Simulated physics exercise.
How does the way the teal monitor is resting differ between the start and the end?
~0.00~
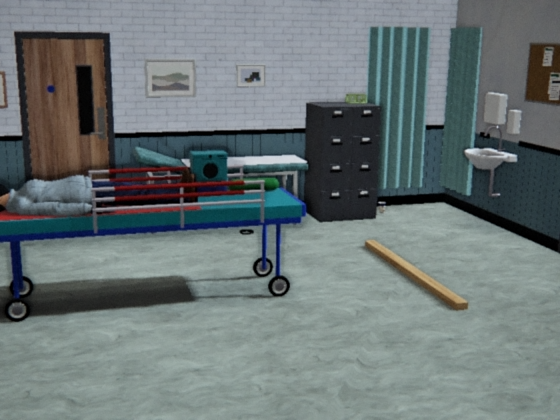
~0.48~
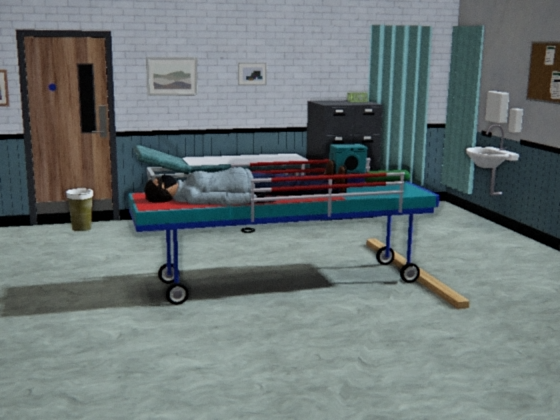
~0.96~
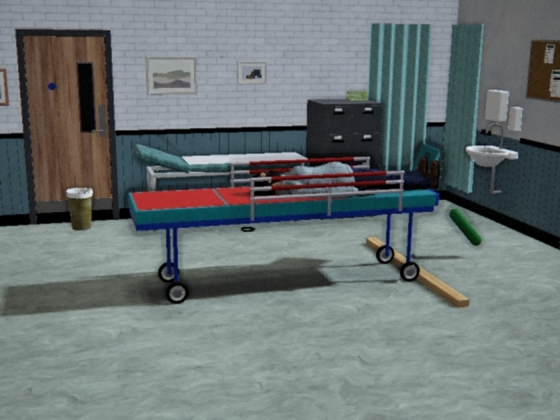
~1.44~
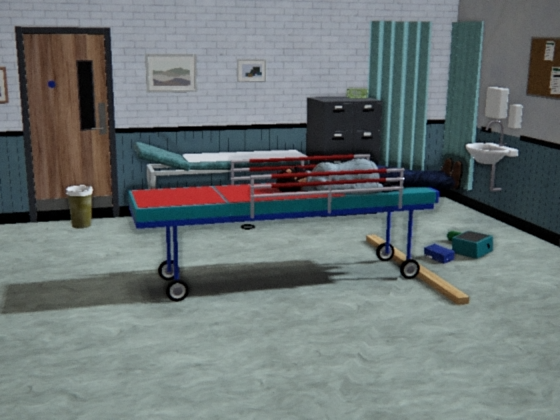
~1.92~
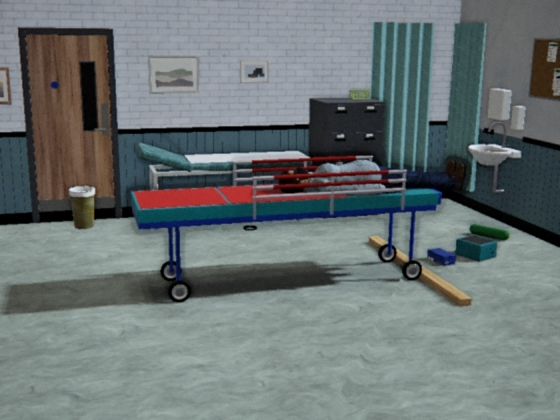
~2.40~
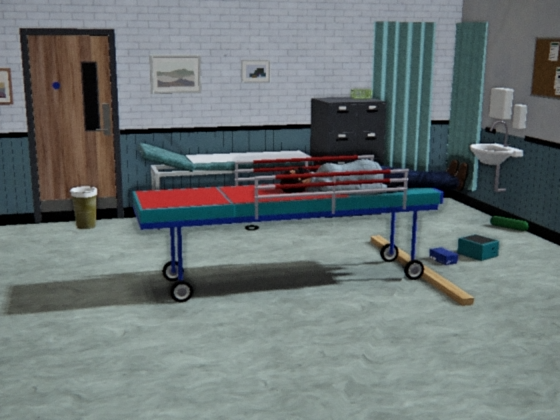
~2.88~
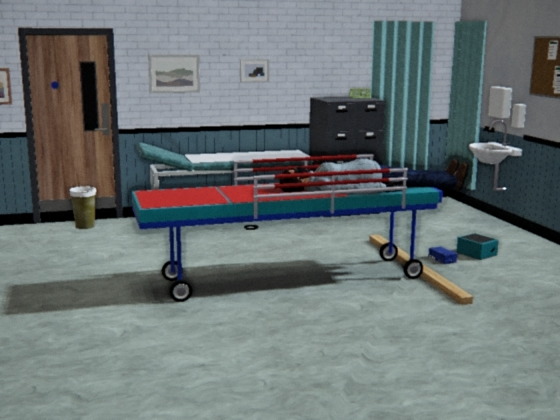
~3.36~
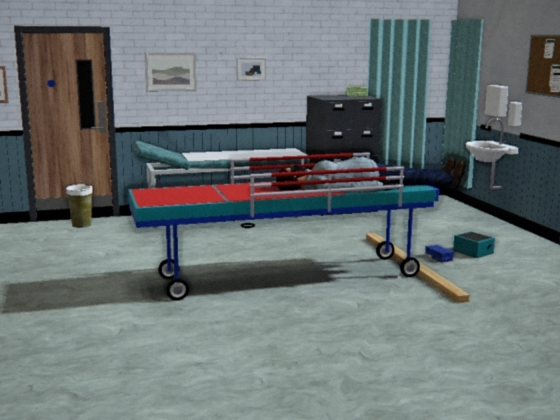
At the start the teal monitor is upright on the trolley with the person. By the end it is lying on its side on the floor to the right.
